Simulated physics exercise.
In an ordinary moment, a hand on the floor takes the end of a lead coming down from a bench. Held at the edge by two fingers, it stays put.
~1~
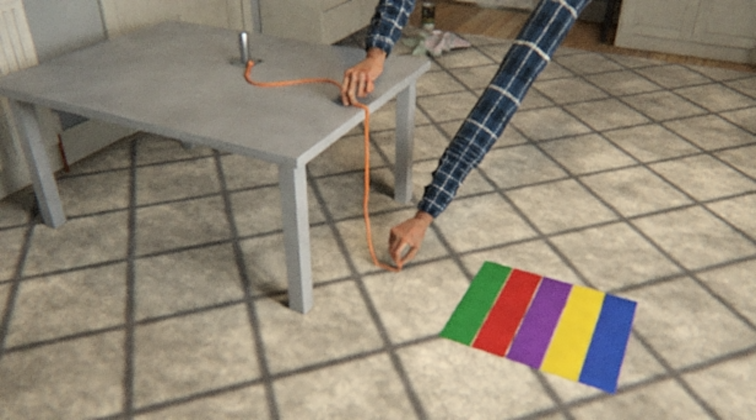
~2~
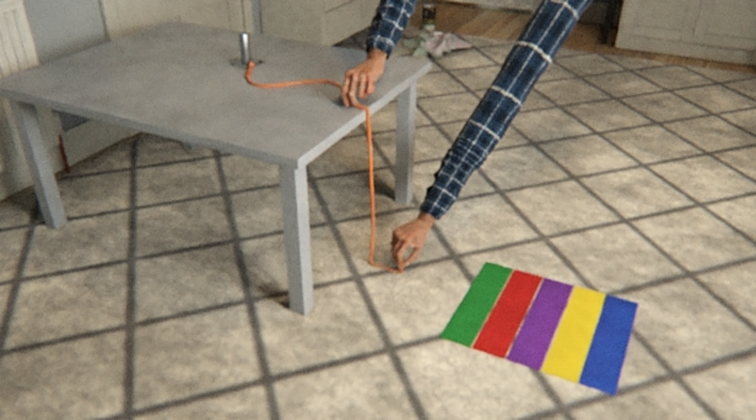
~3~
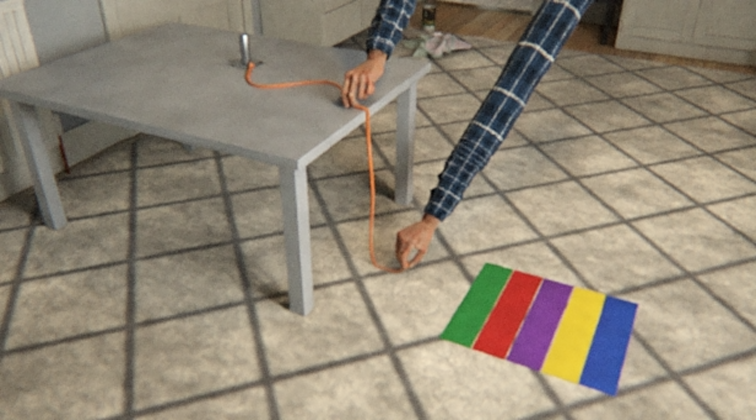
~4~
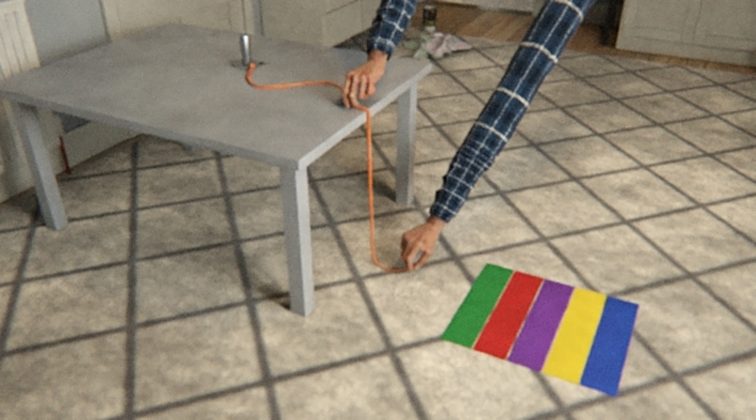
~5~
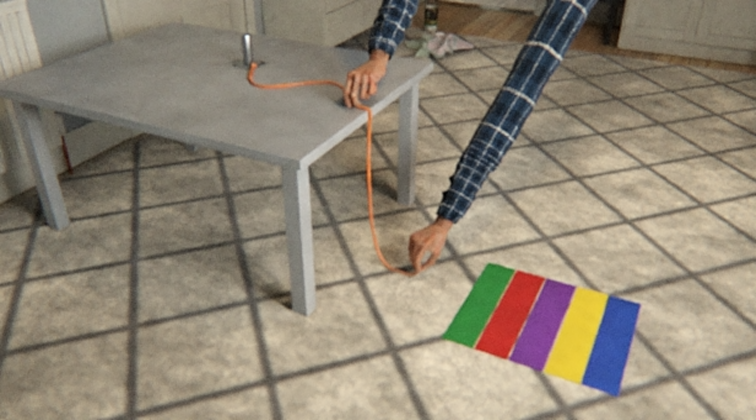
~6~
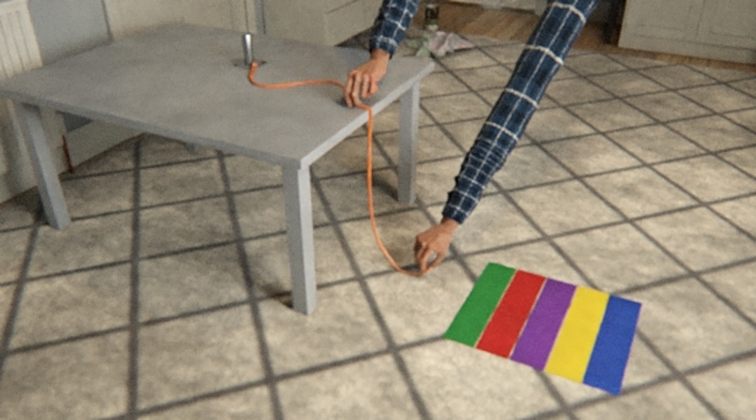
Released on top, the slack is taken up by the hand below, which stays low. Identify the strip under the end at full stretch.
Strip: Yellow.
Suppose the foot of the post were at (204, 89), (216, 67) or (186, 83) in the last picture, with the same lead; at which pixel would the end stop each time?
First try about (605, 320), second about (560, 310), third about (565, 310).
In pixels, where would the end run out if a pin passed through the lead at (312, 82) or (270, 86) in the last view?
First try close to (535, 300), second close to (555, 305).
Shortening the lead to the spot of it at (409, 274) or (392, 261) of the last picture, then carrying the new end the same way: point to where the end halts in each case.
Roughly (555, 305), then roughly (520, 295).
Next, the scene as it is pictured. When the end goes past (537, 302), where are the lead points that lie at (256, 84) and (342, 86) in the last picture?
(300, 77) and (370, 99), approximately.
Early on, end near (537, 302); over purple.
Midway, end near (570, 311); over yellow.
At the end of the slack, end near (589, 317); over yellow. It halts on the yellow strip.
